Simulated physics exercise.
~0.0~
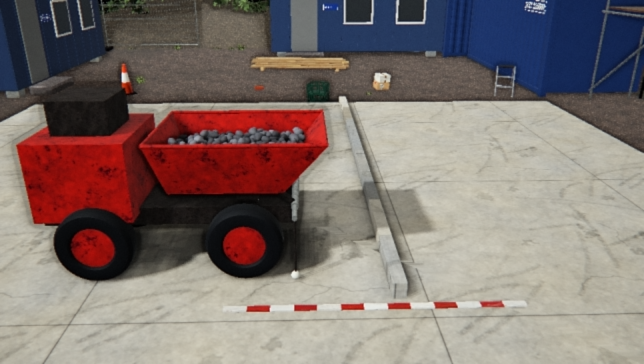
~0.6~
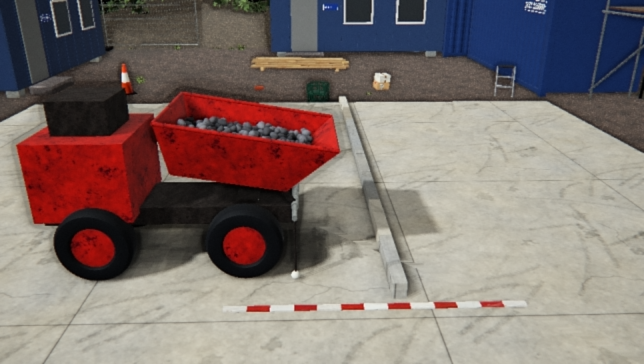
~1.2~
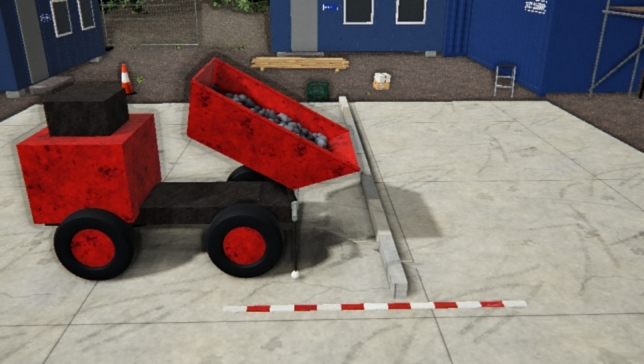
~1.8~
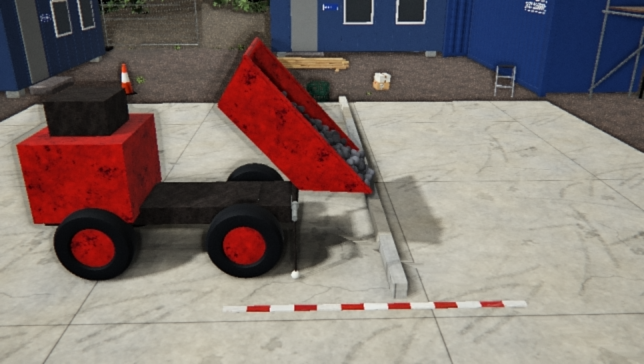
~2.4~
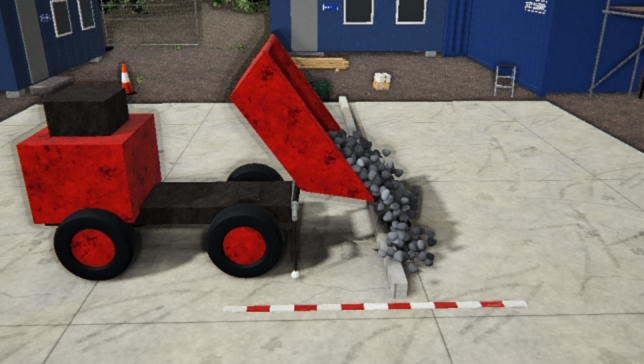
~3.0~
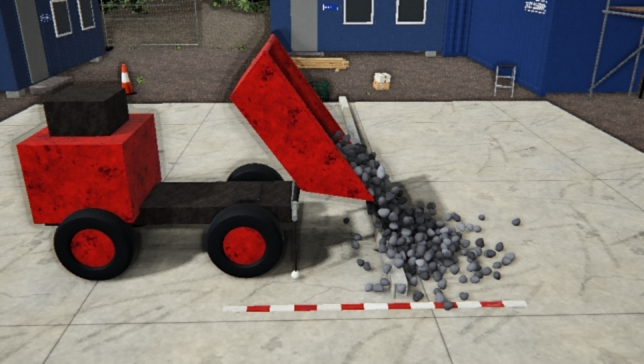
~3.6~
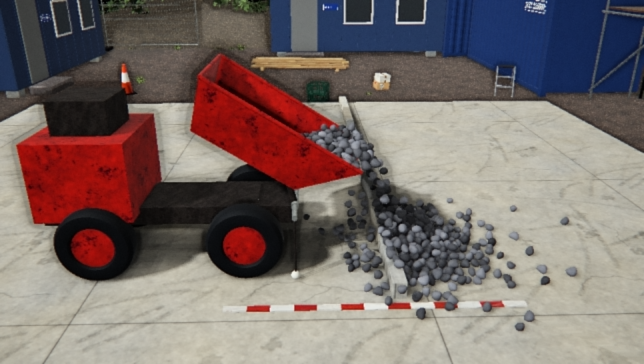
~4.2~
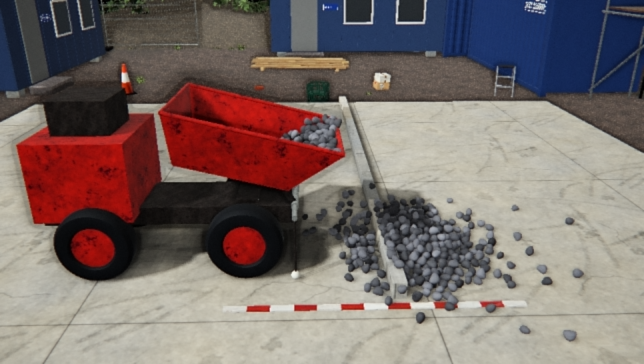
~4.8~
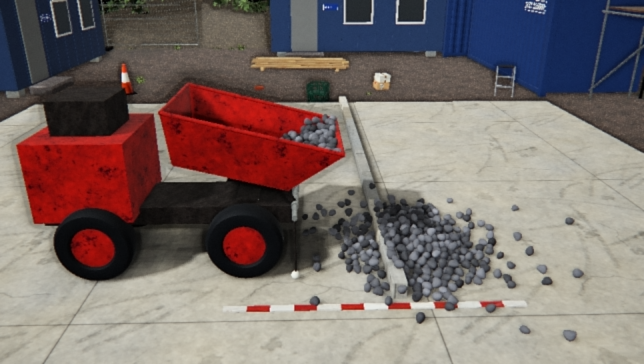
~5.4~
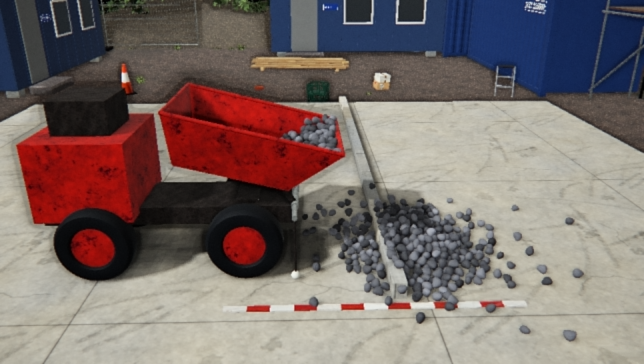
A red site dumper with black wheels stands at the left of a pale concrete yard, seen from the side and slightly above, its skip loaded with round grey stones. A low grey kerb and a red and white striped staff lie ahead of it, with blue cabins and an orange cone behind. The skip tips steeply forward to the right, and the stones slide to its lip, then pour out across the kerb. As it swings back down, more tumble out and scatter. It stops still slightly tilted, holding some stones, while the rest lie heaped on both sides of the kerb, mostly beyond it.
